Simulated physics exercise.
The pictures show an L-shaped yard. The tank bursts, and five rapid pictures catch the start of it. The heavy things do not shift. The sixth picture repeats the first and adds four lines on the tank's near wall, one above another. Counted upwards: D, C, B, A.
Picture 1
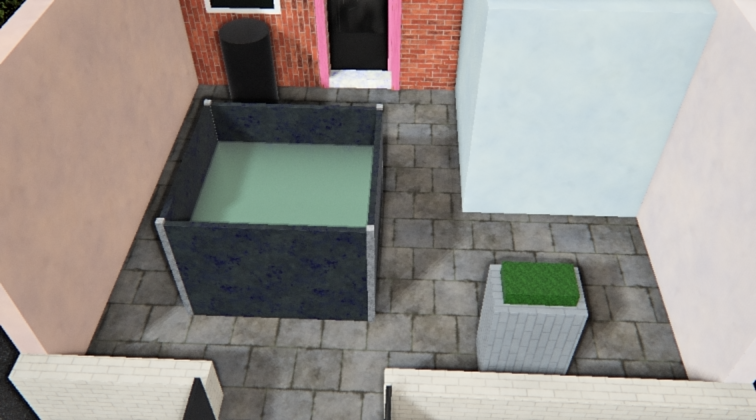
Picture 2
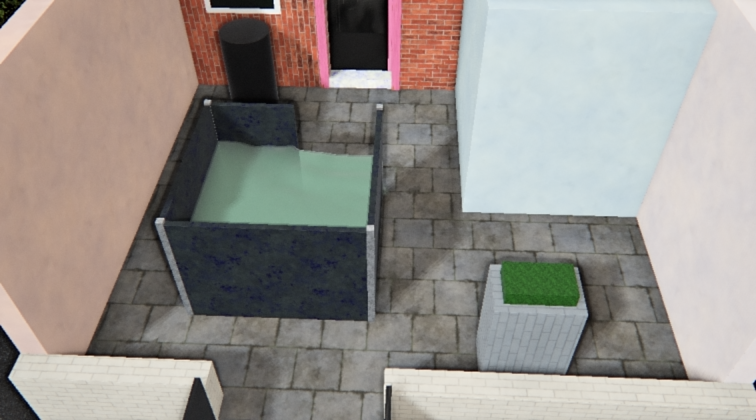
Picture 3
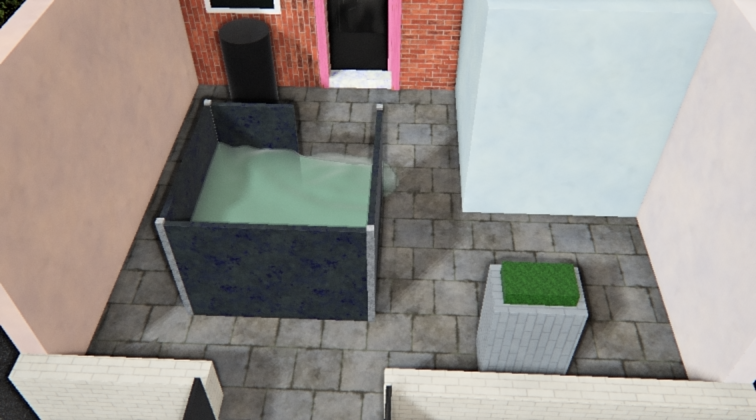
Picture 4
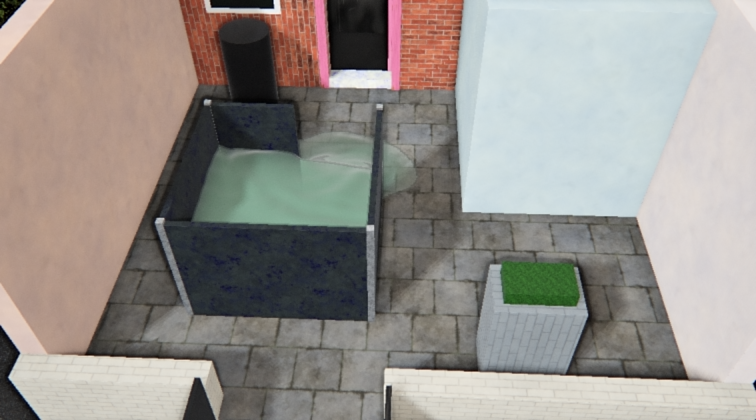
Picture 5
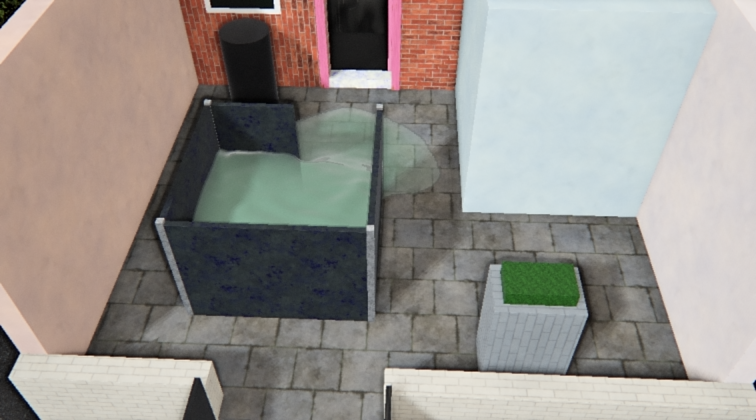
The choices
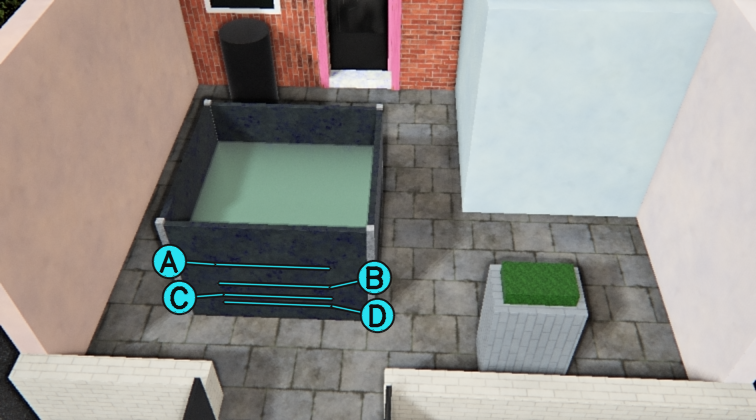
Pale green water rests in a dark-walled tank in a paved yard, then, once part of the back wall is gone, flows out through the gap and spreads in a thin sheet across the paving near the pink doorway.
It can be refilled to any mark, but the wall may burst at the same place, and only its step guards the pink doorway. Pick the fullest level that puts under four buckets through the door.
C.
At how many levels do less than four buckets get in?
Two of the four.
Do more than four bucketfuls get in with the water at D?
No, not at all.
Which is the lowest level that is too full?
Level B.
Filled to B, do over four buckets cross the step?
Yes, that goes wrong.
On the marked copy, A at (271, 266); B at (274, 285); C at (277, 296); D at (278, 304); from the bottom up D, C, B, A.
With A, dozens of bucketfuls pour in.
With B, about 11 bucketfuls get in.
With C, a bucket or two gets in.
With D, nothing gets over.
